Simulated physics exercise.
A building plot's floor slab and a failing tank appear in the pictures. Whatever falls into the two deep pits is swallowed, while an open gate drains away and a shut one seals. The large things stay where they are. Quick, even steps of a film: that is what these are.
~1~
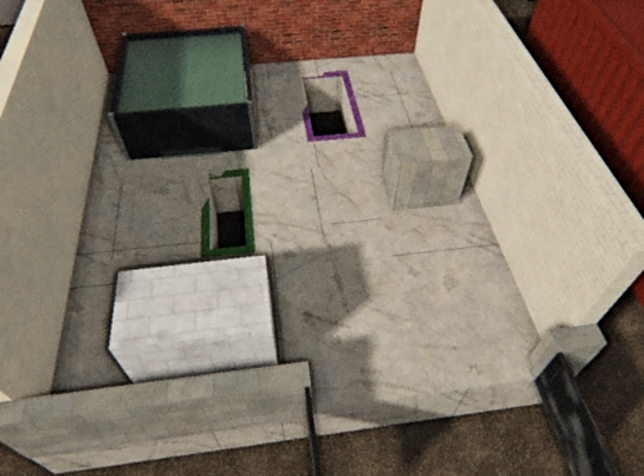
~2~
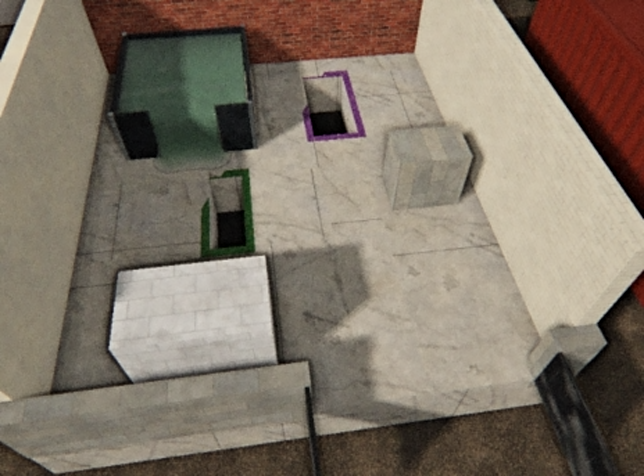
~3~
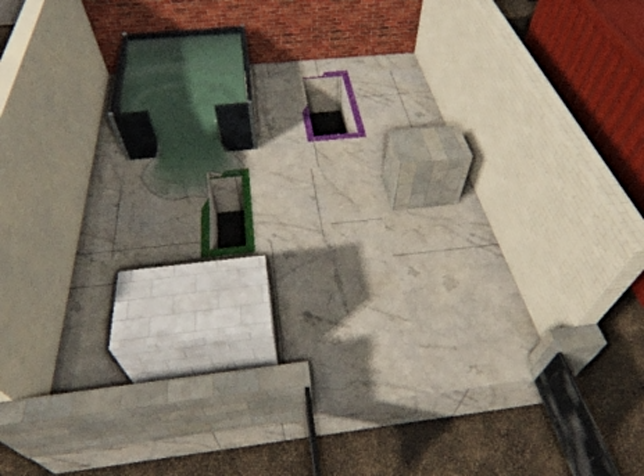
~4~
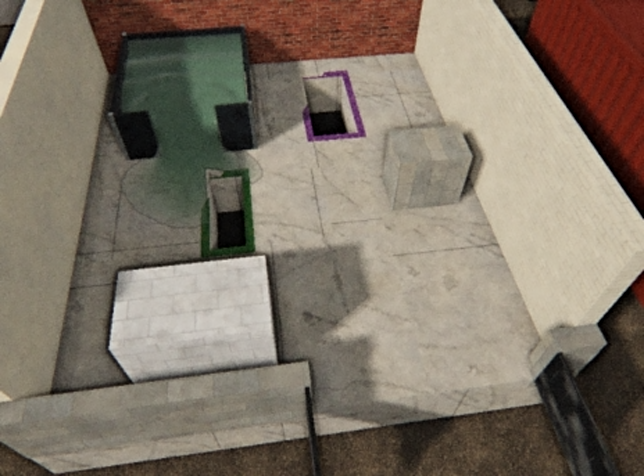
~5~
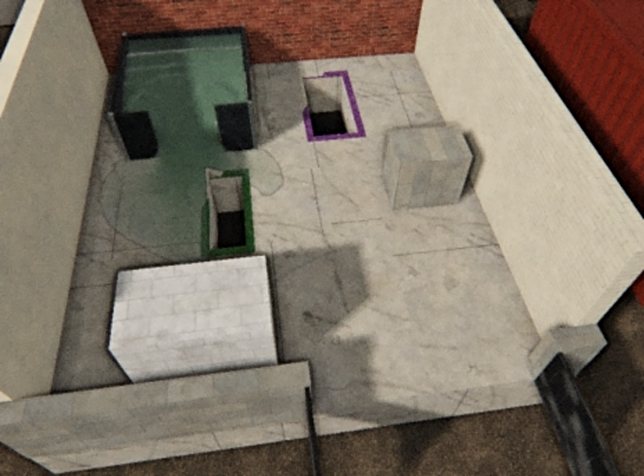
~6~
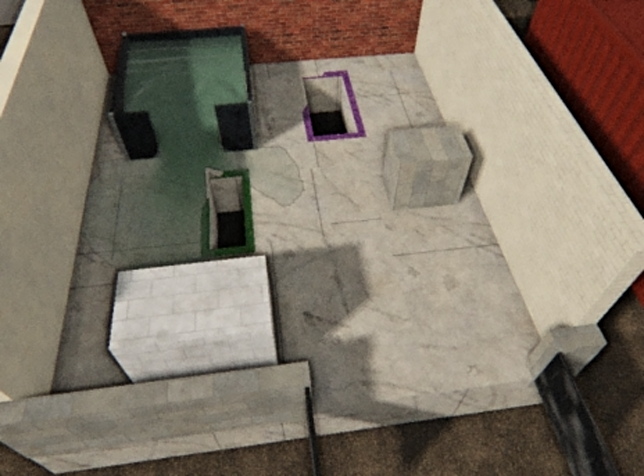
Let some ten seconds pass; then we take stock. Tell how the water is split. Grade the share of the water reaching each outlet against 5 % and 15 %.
By my reckoning the gate lands between 5 and 15 %, the green pit goes over 15 %, the purple pit stays under 5 %.
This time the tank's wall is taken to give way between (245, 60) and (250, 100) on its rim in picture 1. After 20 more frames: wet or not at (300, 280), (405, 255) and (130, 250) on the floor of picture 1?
Unsoaked, then soaked, then unsoaked.
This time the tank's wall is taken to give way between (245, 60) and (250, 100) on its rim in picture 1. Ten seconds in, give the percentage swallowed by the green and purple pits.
For green it's about 0 per cent, and for purple about 60 per cent.
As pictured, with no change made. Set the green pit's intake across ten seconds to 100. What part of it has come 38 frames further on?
The figure is near 80 per cent.
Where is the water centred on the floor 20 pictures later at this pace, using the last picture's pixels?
Centre of mass: Roughly (193, 187).
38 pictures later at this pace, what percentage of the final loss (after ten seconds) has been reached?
I'd estimate some 70 per cent.
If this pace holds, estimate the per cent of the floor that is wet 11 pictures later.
My best guess is some 30 %.
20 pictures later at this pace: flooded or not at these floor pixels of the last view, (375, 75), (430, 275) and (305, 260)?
As listed: Free of water, covered, flooded.
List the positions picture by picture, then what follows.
Still water in the tank at (184, 71), in the first frame.
The front is at (159, 165), out from the gap at (189, 137), in the second frame.
The front is at (170, 195), out from the gap at (190, 140), in the third frame.
Water pours out at (190, 140) and has run to (189, 224), in the fourth frame.
The front is at a hidden place, out from the gap at (190, 140), in the fifth frame.
The front is at a hidden place, out from the gap at (189, 139), in the sixth frame.
A moment on, water covers 25 % of the floor; the gate 0 %, the green pit 10 %, the purple pit 0 %.
Next, water covers 30 % of the floor; the gate 0 %, the green pit 17 %, the purple pit 0 %.
Then, water covers 55 % of the floor; the gate 0 %, the green pit 24 %, the purple pit 0 %.
Later, water covers 65 % of the floor; the gate 2 %, the green pit 32 %, the purple pit 0 %.
In the end, water covers 85 % of the floor; the gate 7 %, the green pit 40 %, the purple pit 1 %.
